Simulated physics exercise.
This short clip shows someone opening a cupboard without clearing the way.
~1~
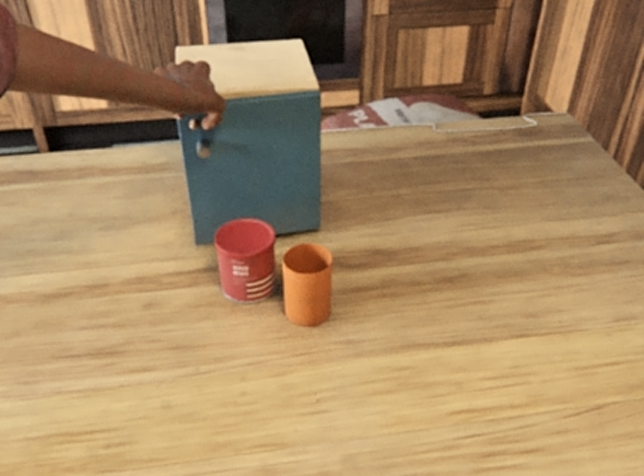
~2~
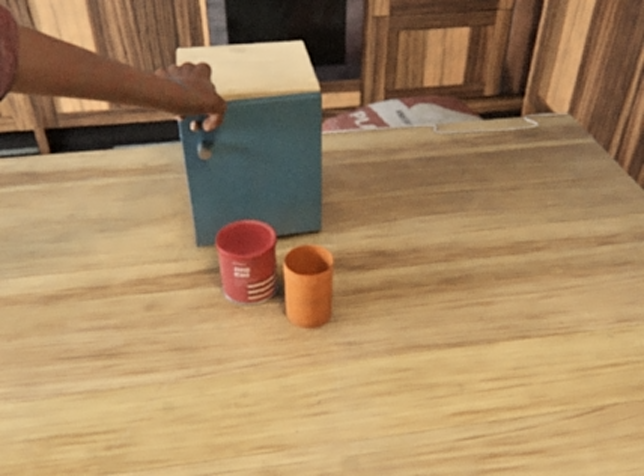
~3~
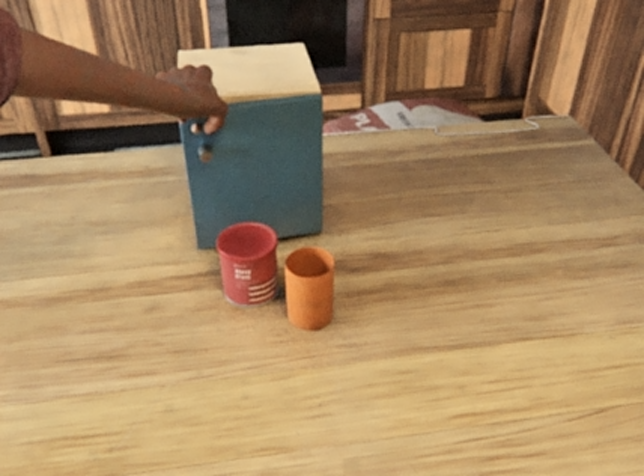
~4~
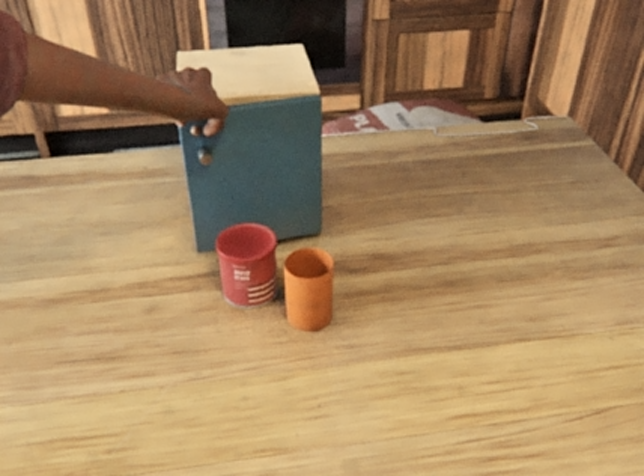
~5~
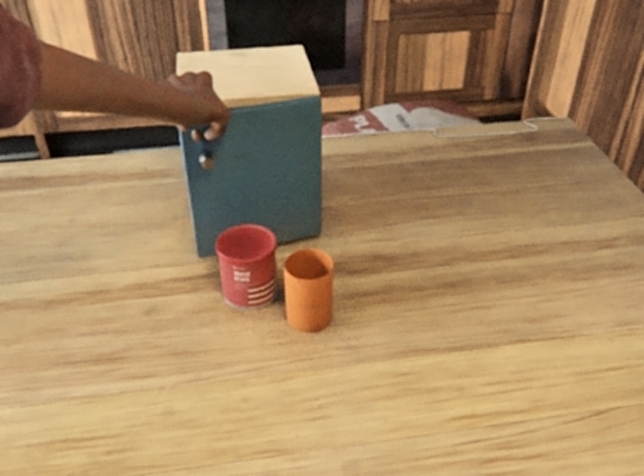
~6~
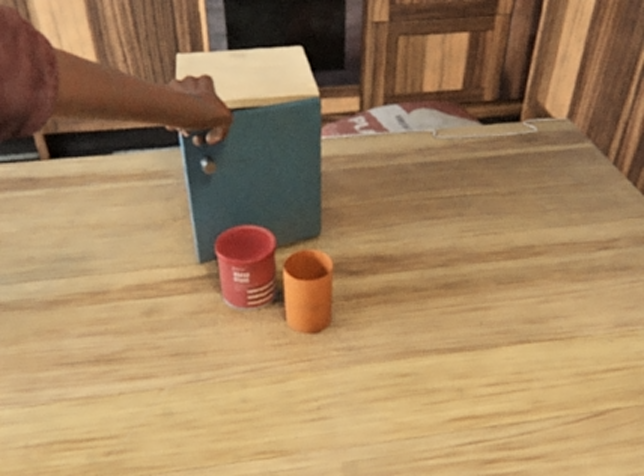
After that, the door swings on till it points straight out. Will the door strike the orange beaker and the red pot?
Result: The orange beaker will be shifted; the red pot will be shifted.
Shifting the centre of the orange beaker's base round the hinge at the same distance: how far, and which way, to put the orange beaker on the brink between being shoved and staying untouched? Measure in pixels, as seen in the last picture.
Shift: About 88 pixels right.
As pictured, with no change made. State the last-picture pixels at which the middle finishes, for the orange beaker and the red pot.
So the orange beaker finishes at (431, 321), and the red pot finishes at (377, 305).
Then, 0.90 s after the last picture, door 50° open; orange beaker moved about its own width near (335, 303); red pot moved about its own width near (282, 292).
Then, 1.44 s after the last picture, door 73° open; orange beaker moved well along near (388, 315); red pot moved well along near (332, 305).
At rest, the orange beaker gets knocked, near (431, 321); the red pot gets knocked, near (377, 305).
